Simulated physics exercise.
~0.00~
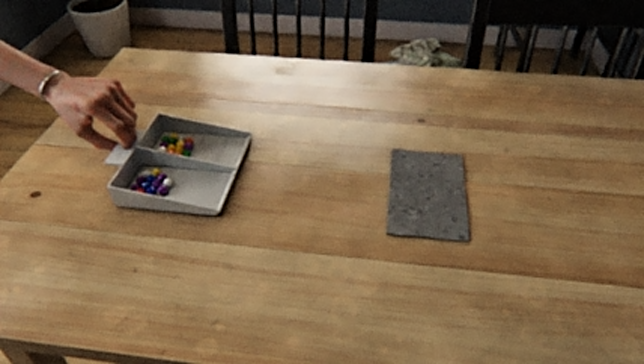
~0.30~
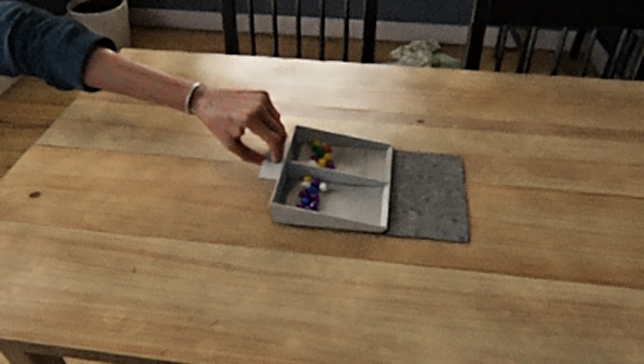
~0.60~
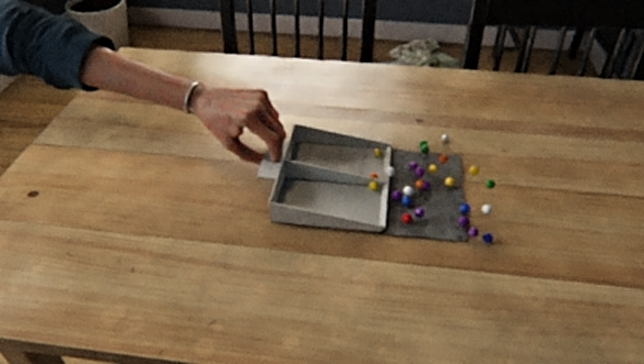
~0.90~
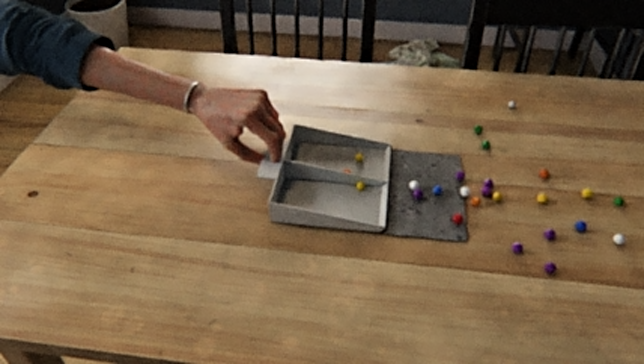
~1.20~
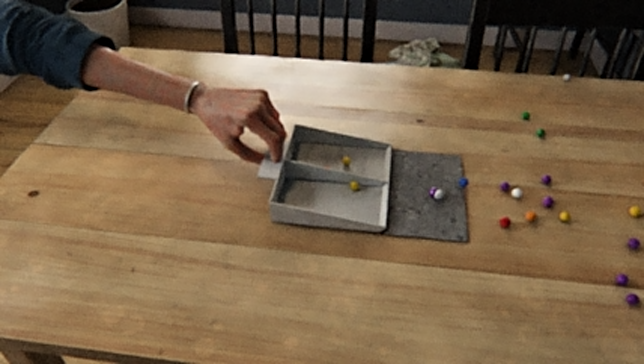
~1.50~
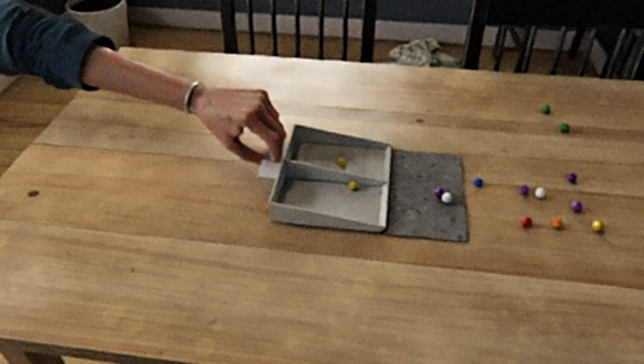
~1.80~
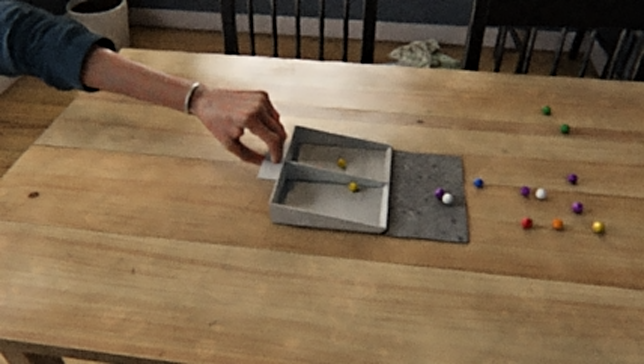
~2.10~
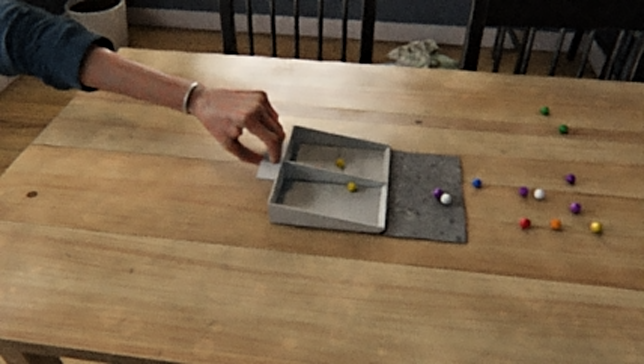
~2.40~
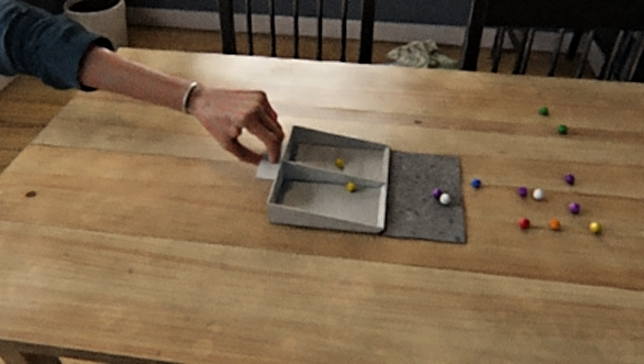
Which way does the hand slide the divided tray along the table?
The hand slides the tray to the right, until it stops against the grey slab.
